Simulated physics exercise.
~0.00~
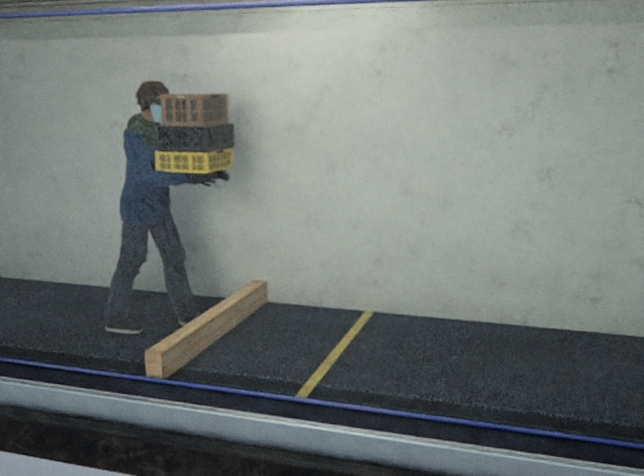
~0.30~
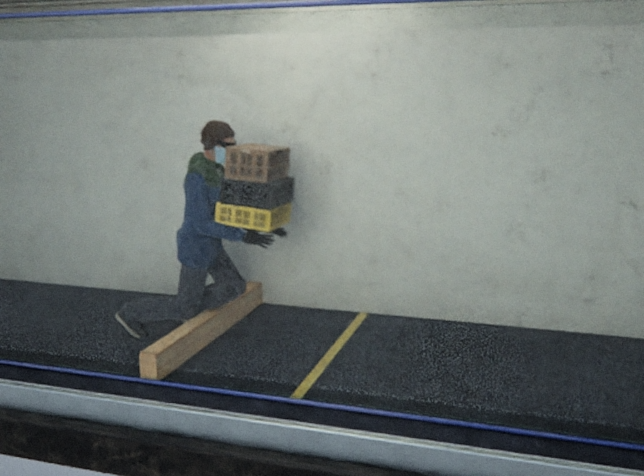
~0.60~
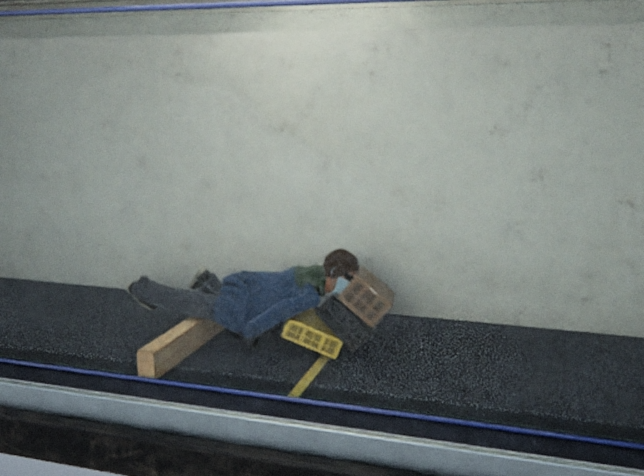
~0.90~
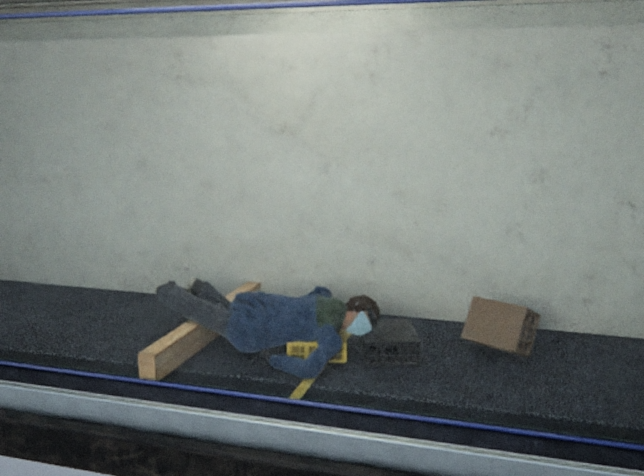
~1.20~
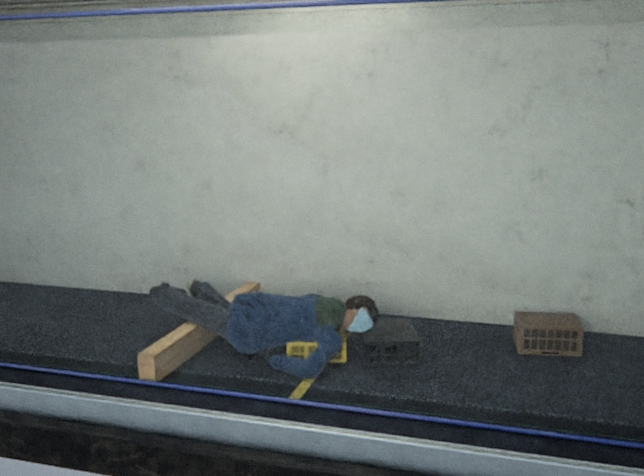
A masked person carrying three stacked crates walked right, tripped over a wooden beam and fell flat, spilling the load. The yellow crate stopped short of the yellow line, while the black and brown ones ended up past it, the brown farthest.
